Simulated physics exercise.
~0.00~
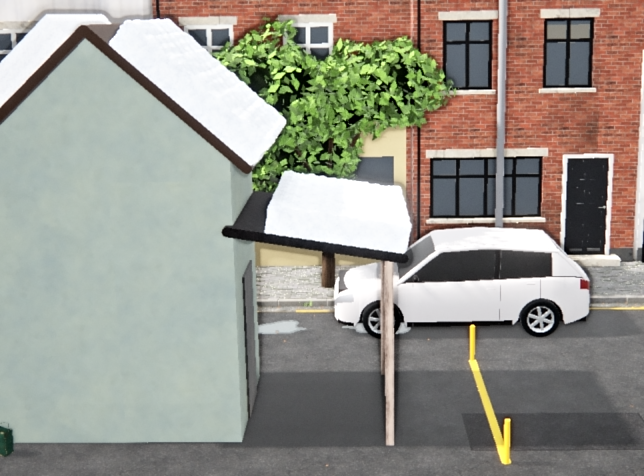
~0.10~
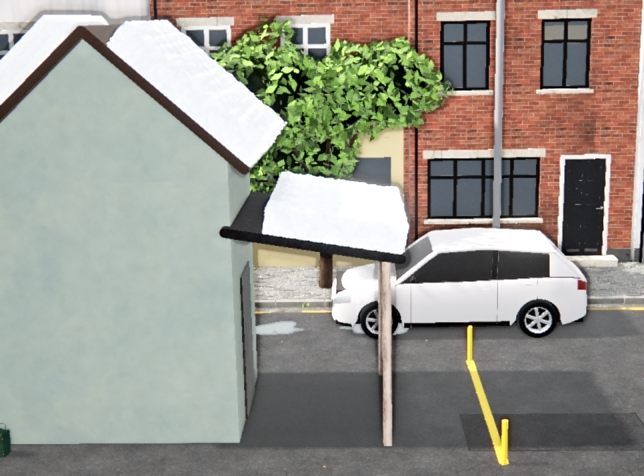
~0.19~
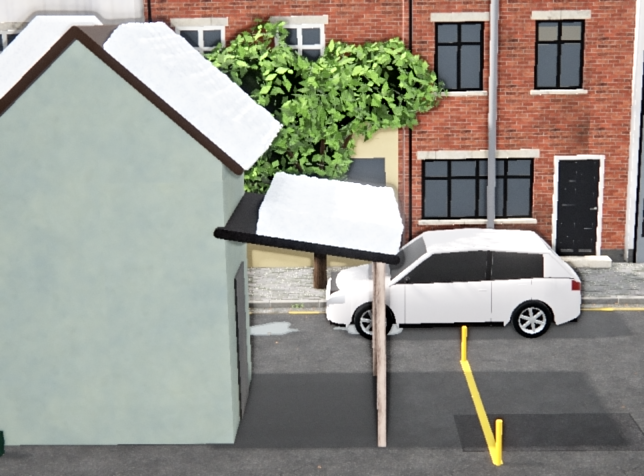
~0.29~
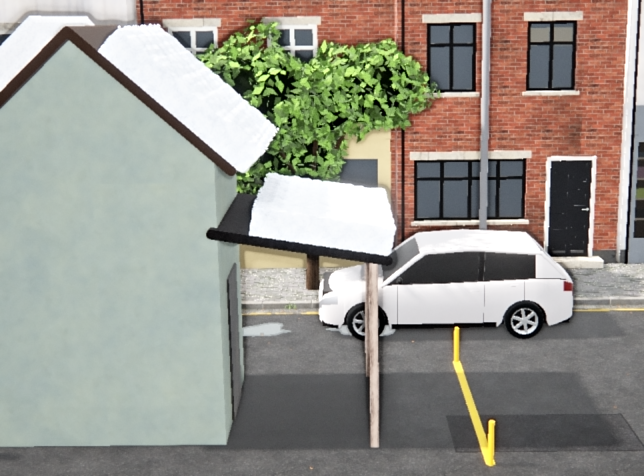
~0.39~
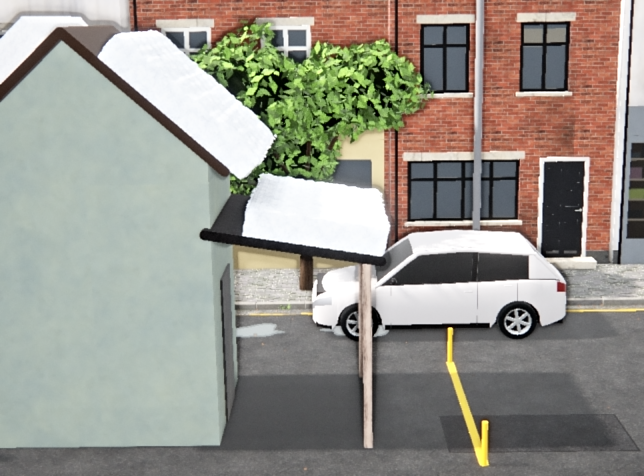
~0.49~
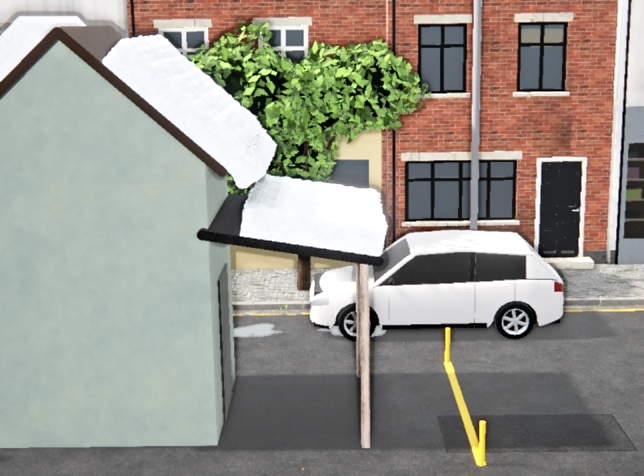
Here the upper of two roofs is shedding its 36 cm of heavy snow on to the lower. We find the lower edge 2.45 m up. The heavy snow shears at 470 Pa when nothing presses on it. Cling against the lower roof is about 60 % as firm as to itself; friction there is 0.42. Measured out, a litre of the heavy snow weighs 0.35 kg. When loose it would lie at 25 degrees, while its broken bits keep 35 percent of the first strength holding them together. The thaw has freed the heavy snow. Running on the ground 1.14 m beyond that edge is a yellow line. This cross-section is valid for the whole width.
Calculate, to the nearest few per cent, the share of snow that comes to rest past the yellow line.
Roughly 2 per cent.
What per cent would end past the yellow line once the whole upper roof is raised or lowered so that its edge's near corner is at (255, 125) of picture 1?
In that case it would be around 25 percent.
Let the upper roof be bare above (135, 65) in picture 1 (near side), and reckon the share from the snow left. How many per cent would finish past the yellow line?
Result: Approx. 0 %.
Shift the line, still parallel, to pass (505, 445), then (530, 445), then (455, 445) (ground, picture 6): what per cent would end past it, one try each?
First try around 0 per cent, second around 0 per cent, third around 5 per cent.
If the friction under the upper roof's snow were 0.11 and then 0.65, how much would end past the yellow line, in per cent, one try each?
Try 1: 20 %; try 2: 0 %.
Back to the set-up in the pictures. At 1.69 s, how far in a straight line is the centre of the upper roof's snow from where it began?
About 2.0 m.
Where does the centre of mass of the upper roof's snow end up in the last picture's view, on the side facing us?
Around (309, 241).
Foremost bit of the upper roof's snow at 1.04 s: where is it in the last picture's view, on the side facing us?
Around (306, 202).
After 1.04 s, none is below the lower edge and 0 % is past the line.
After 1.69 s, none is below the lower edge and 0 % is past the line.
After 2.35 s, 10 % is below the lower edge and 0 % is past the line.
After 3.00 s, 16 % is below the lower edge and 1 % is past the line.
After 4.20 s, 17 % is below the lower edge and 2 % is past the line.
